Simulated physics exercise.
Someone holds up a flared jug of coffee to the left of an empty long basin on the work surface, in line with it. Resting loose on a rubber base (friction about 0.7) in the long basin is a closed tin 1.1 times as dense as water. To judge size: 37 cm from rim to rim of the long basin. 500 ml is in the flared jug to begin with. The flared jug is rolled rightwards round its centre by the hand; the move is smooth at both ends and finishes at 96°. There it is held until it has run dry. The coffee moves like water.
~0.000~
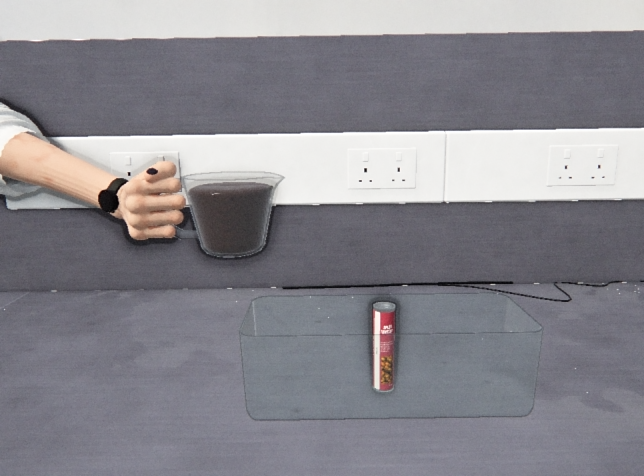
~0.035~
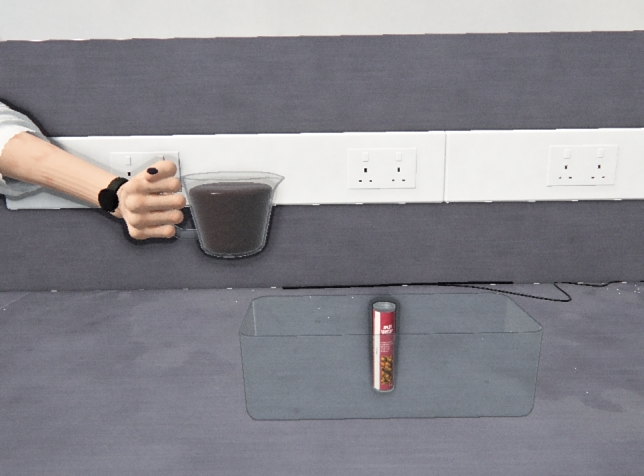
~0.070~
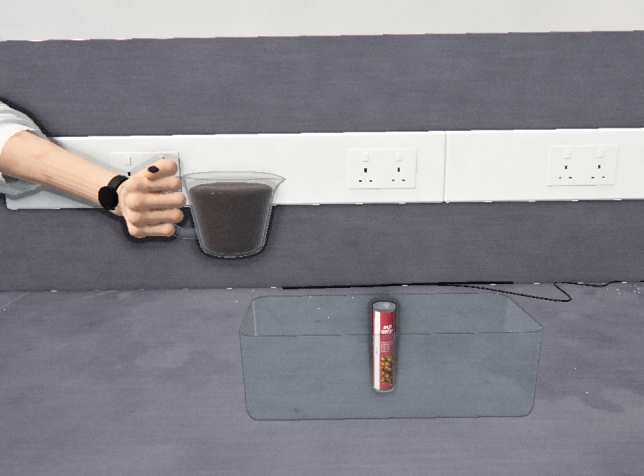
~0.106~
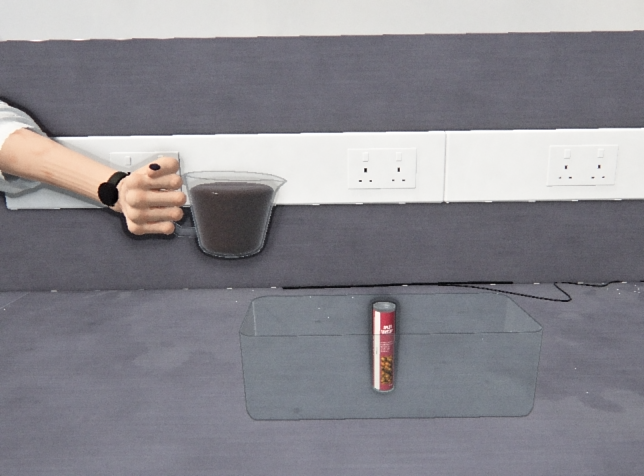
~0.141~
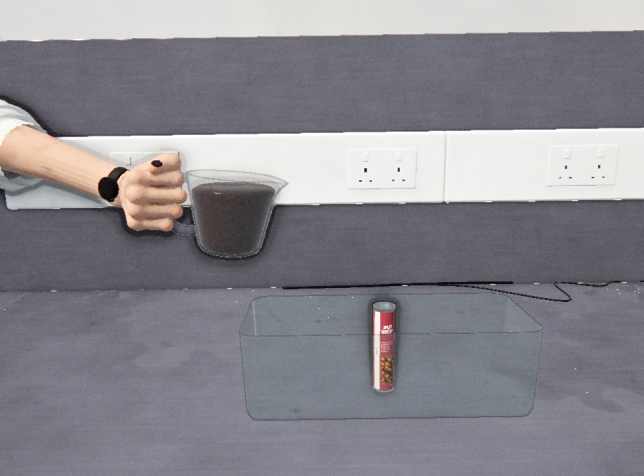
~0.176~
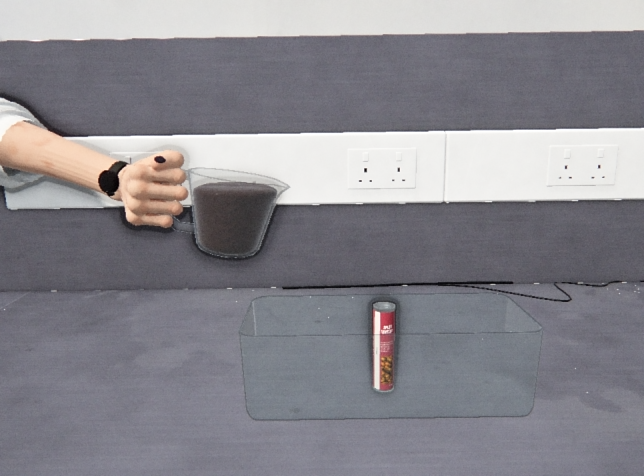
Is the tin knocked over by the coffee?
No, watch, it's going to hold out.
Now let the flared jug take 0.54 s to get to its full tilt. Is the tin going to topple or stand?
In that case the tin does not tip.
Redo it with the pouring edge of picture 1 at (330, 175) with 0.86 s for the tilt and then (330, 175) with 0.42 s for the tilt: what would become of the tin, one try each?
First it tips over; then it tips over.
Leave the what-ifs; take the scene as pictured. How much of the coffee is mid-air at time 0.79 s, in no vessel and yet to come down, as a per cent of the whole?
Estimate: About 18 in a hundred.
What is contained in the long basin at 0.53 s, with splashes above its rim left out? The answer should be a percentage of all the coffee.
About 6%.
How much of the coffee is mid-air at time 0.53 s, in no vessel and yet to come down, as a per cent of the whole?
Roughly 24 percent.
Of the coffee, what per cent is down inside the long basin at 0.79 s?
Roughly 66 percent of it.
Then, 0.53 s in, the tilt is 65° and 69 per cent is still to pour; the tin stands where it began.
Then, 0.79 s in, the tilt is 95° and 15 per cent is still to pour; the tin stands where it began.
Then, 1.06 s in, the tilt is 96° and 1 per cent is still to pour; the tin stands where it began.
Then, 1.36 s in, the tilt is 96° and 0 per cent is still to pour; the tin stands where it began.
Finally, the tin stands where it began.
